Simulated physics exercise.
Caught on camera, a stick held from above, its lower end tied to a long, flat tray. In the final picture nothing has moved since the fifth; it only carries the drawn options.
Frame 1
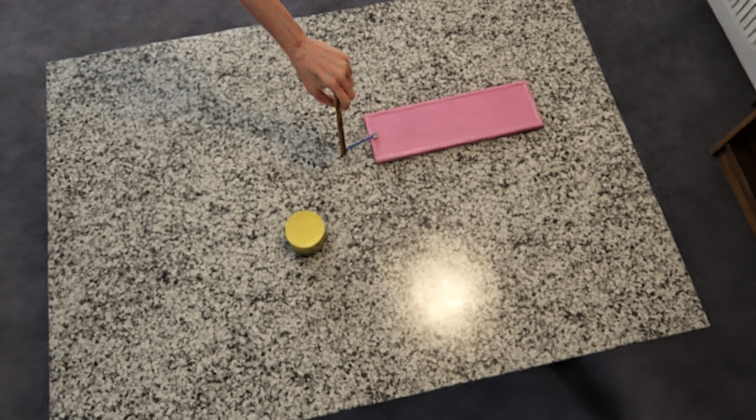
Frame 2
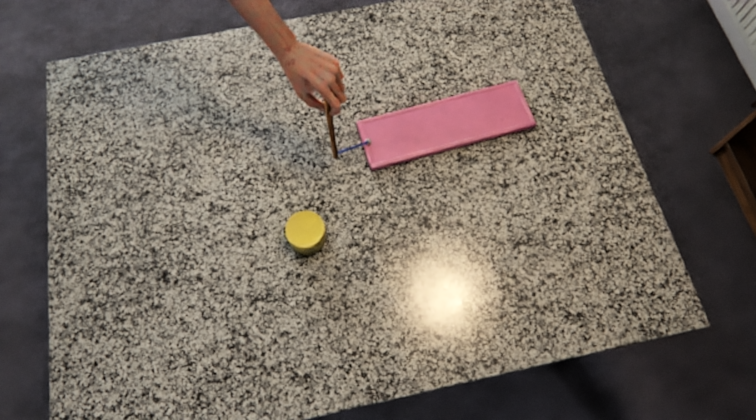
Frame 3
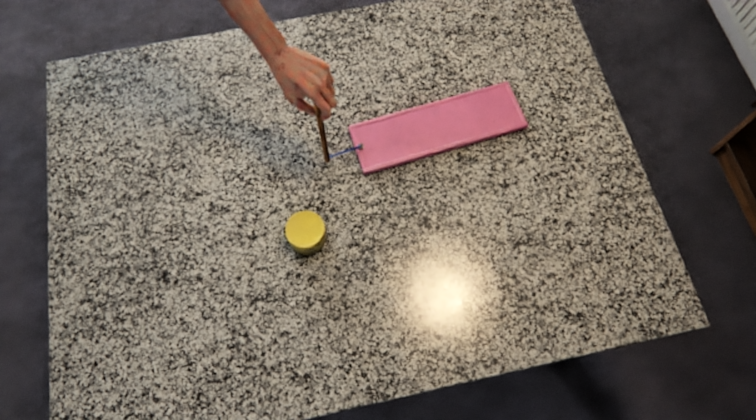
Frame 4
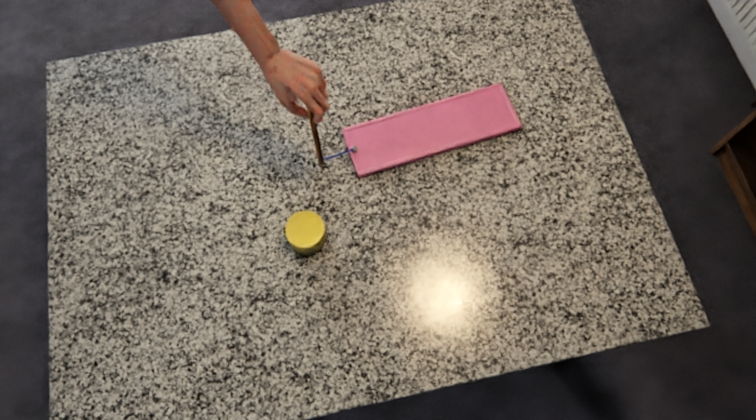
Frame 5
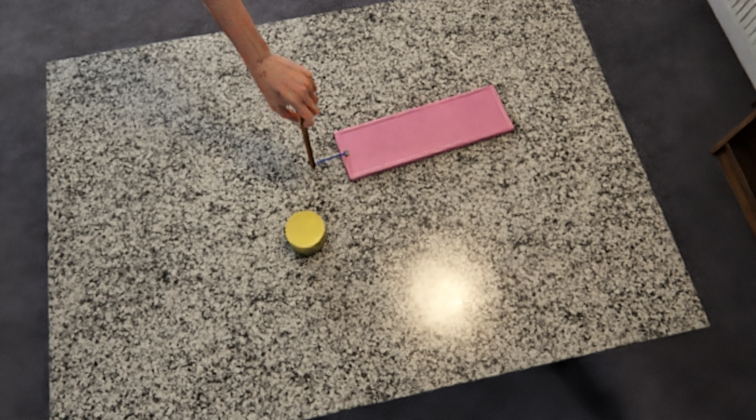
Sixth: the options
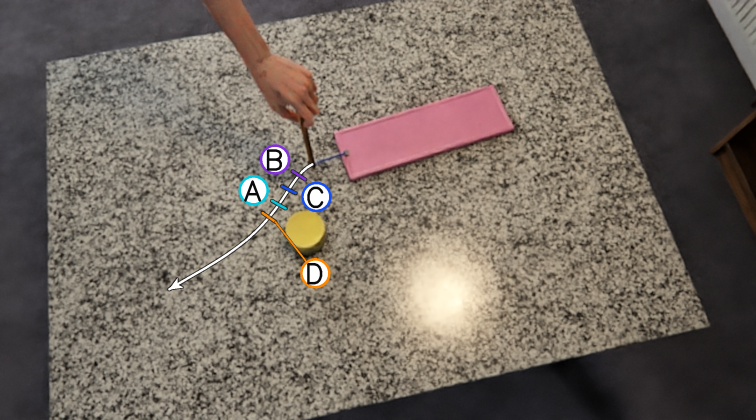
The footage shows a hand holding a thin stick tied to one end of a long pink tray on a speckled tabletop. The hand draws the tray a short way to the left, while a yellow tub stays still.
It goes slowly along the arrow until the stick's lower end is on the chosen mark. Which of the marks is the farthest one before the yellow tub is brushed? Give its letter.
As far as tick A.
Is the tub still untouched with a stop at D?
For that mark, no.
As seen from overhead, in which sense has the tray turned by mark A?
Anticlockwise.
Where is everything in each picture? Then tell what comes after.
The first frame shows yellow tub (306, 233); pink tray (454, 119).
The second frame shows pink tray (446, 122); yellow tub (306, 233).
The third frame shows pink tray (438, 125); yellow tub (306, 233).
The fourth frame shows pink tray (432, 127); yellow tub (306, 233).
The fifth frame shows pink tray (424, 130); yellow tub (306, 233).
On the copy, A at (279, 205); B at (299, 175); C at (289, 190); D at (269, 217); the route from (313, 164) via (251, 236) to (169, 289).
On A. First, foot of the stick (299, 176), middle of the tray (409, 136).
Then, foot of the stick (288, 192), middle of the tray (395, 143).
Finally, foot of the stick (279, 205), middle of the tray (384, 150); nothing has been touched.
By contrast, B is safe but short; C is safe but short; D is too far, the tub has been hit.
